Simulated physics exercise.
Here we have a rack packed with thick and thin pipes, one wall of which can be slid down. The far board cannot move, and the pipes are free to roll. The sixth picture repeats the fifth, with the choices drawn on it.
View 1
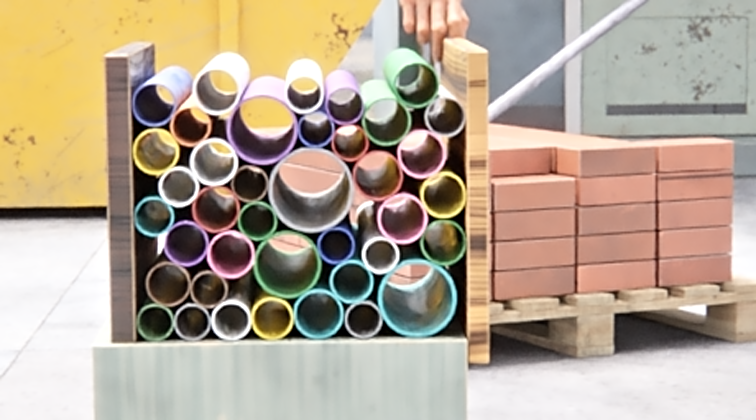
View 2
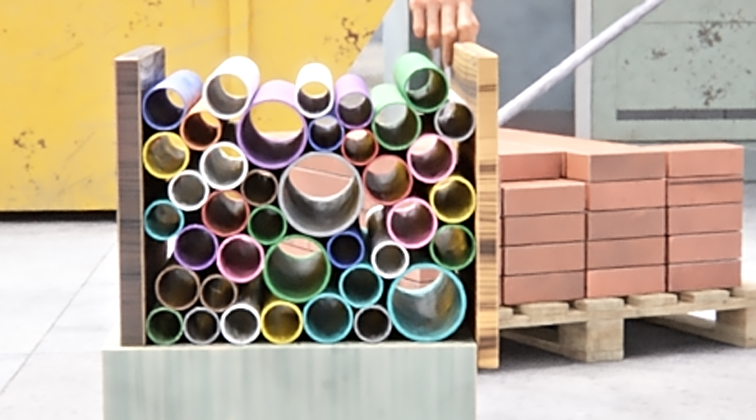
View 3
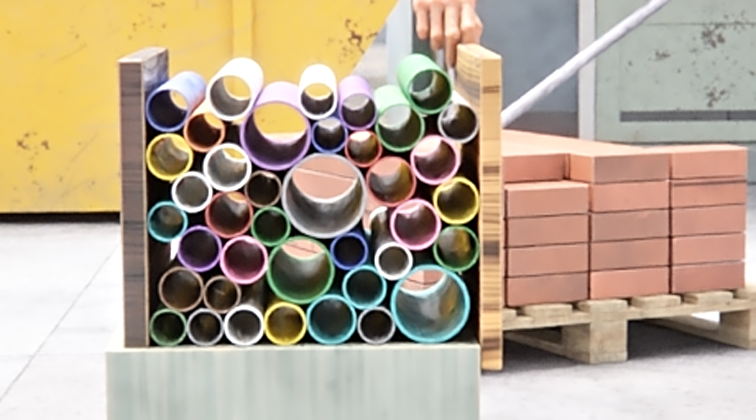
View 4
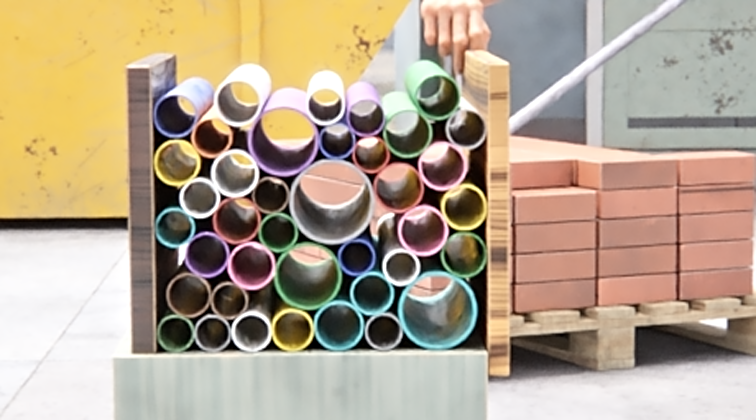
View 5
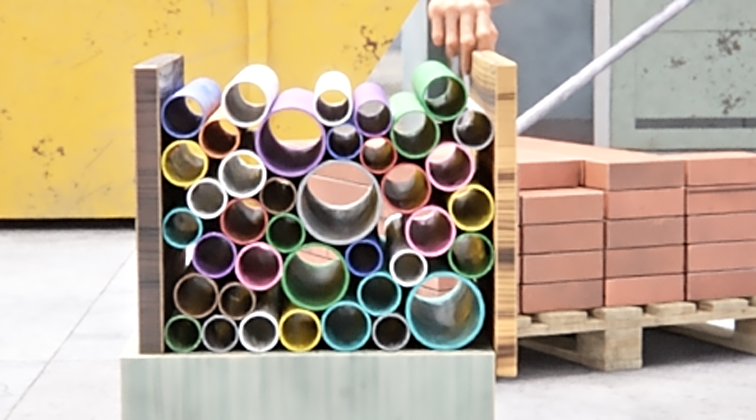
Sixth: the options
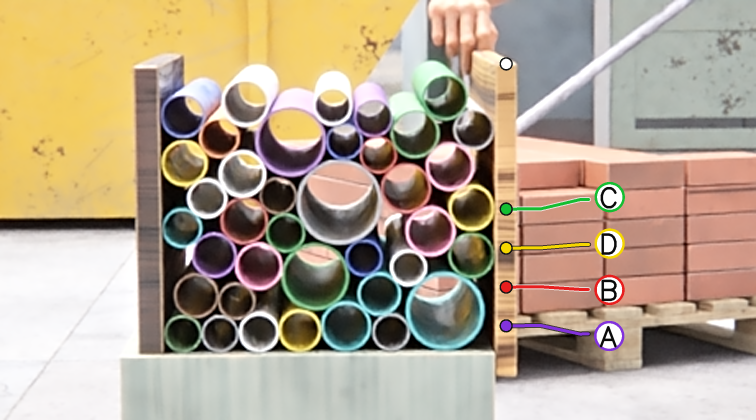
A hand staying by the right wall of a rack packed with thick and thin coloured pipes, all lying still beside stacked bricks.
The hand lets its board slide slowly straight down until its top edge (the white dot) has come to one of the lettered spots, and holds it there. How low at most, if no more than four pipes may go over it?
Down to C.
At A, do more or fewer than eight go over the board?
More than eight.
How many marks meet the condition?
One of the four.
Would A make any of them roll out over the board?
At A: Yes.
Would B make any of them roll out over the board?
Yes, at B.
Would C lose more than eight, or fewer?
Fewer than eight.
On the marked copy, A at (506, 326); B at (506, 287); C at (506, 209); D at (506, 248); the white dot at (506, 63).
Taking C. A third of the way, top of the board (494, 131).
Two thirds of the way, top of the board (494, 208).
When it is over, top of the board (494, 208), two out over the board.
As for the rest, A more than four out over the board; B more than four out over the board; D five out over the board.
